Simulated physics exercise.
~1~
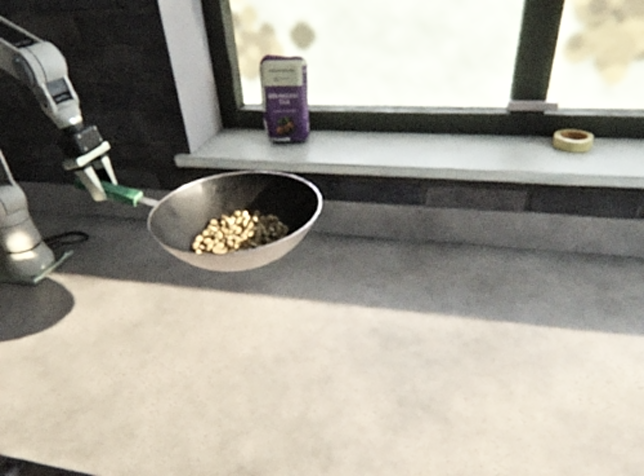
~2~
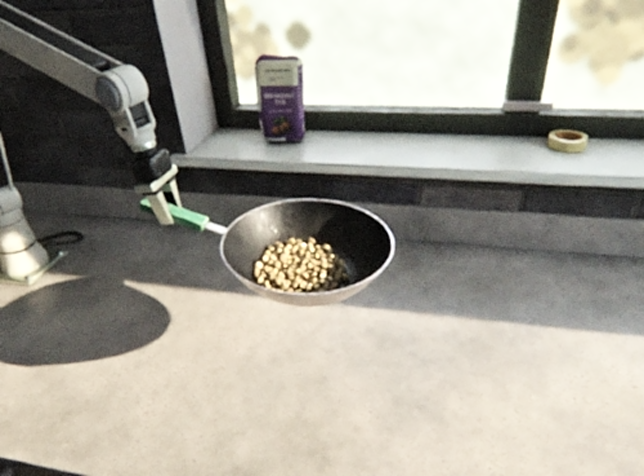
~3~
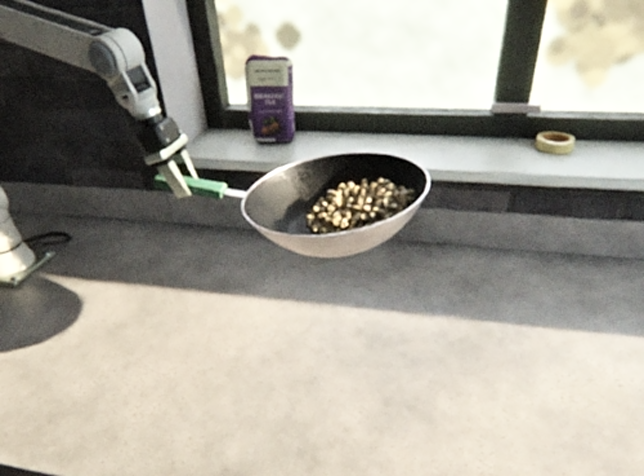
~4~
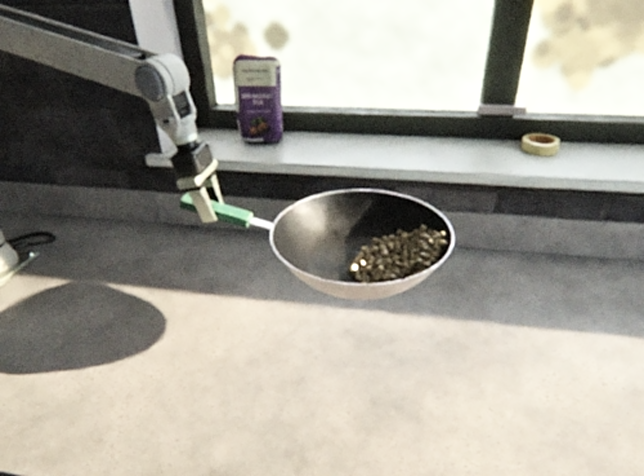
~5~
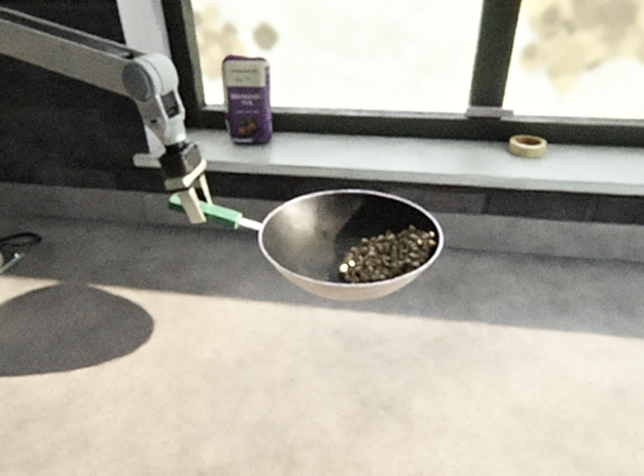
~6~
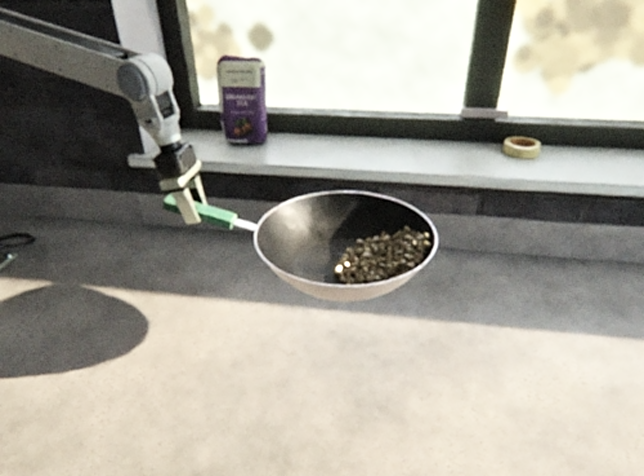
A robot arm moves a wok of small pebbles right, dipping and lifting, then holds still.
